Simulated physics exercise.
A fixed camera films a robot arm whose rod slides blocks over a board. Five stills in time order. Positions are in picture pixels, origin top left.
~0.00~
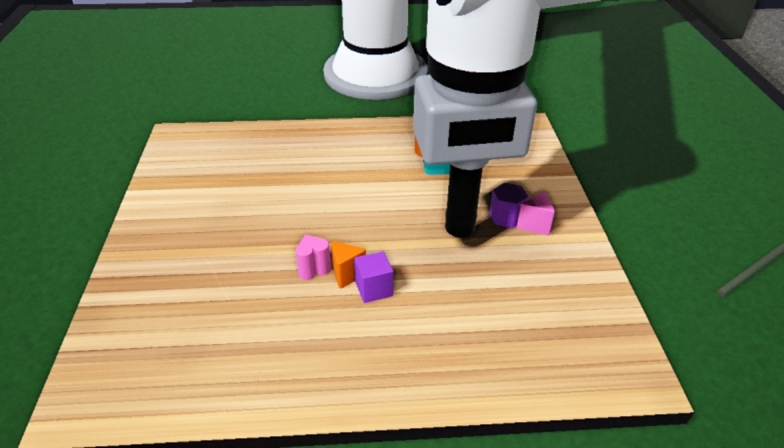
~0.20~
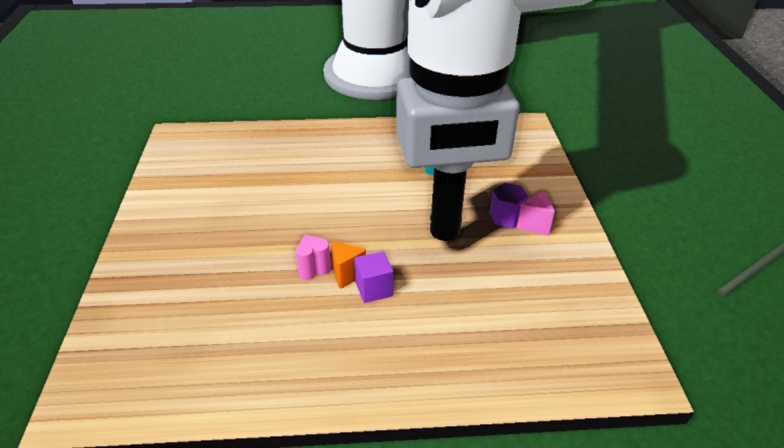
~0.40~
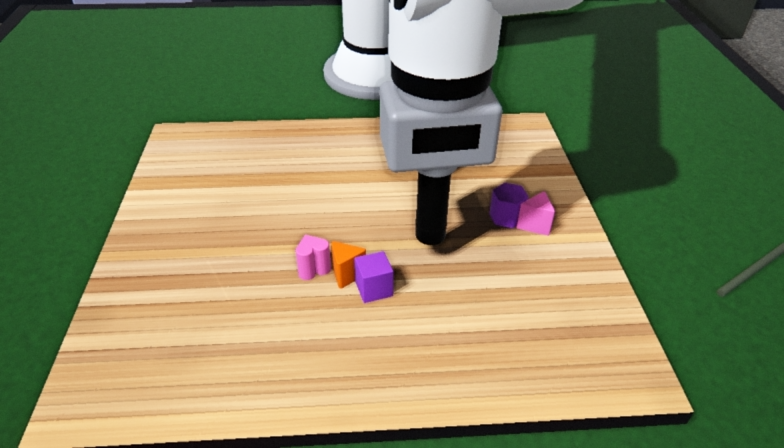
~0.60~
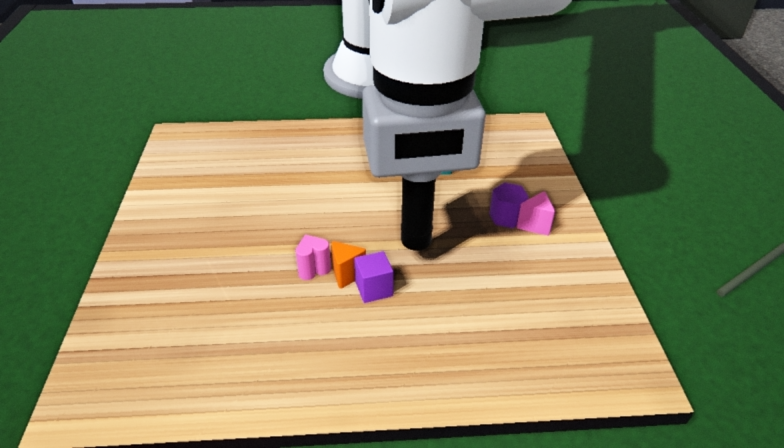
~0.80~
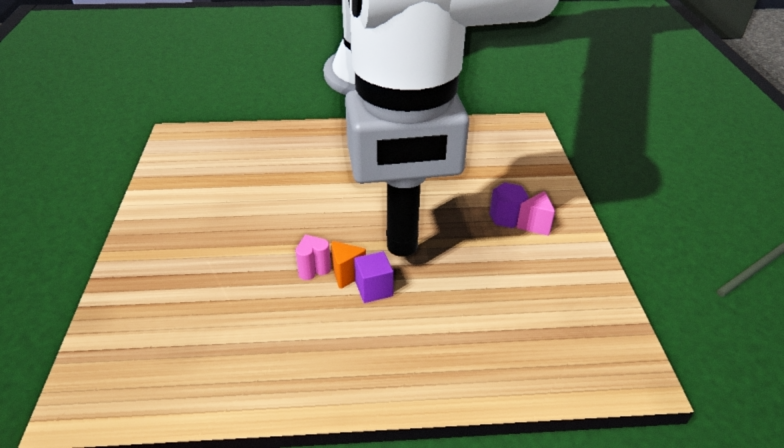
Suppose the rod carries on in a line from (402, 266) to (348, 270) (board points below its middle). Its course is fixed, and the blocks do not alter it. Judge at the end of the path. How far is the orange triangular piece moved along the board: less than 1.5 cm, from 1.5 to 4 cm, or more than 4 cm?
Between 1.5 and 4 cm.
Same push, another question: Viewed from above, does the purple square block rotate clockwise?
I believe not.
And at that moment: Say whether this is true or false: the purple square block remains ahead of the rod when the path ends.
It is false.
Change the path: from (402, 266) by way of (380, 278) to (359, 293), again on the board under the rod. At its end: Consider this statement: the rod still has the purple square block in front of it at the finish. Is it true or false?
Verdict: True.
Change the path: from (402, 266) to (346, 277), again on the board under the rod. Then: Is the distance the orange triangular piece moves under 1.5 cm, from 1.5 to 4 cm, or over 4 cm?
The displacement of the orange triangular piece is 1.5-4 cm.
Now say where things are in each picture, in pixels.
In the first picture, tip of the rod (460, 229), middles of tops, pink heart (311, 244), orange triangular piece (346, 251), purple square block (374, 264).
In the second picture, rod (445, 232), nothing pushed.
In the third picture, rod (430, 236), nothing pushed.
In the fourth picture, rod (416, 242), nothing pushed.
In the fifth picture, rod (402, 247), pink heart (311, 244), orange triangular piece (346, 251), purple square block (374, 264).
On the path given first. Halfway along, rod (374, 250); orange triangular piece (341, 252); purple square block (365, 267), turned 30° anticlockwise.
At the end, rod (347, 252); pink heart (303, 243); orange triangular piece (323, 255), turned 50° clockwise; purple square block (361, 270), turned 50° anticlockwise.
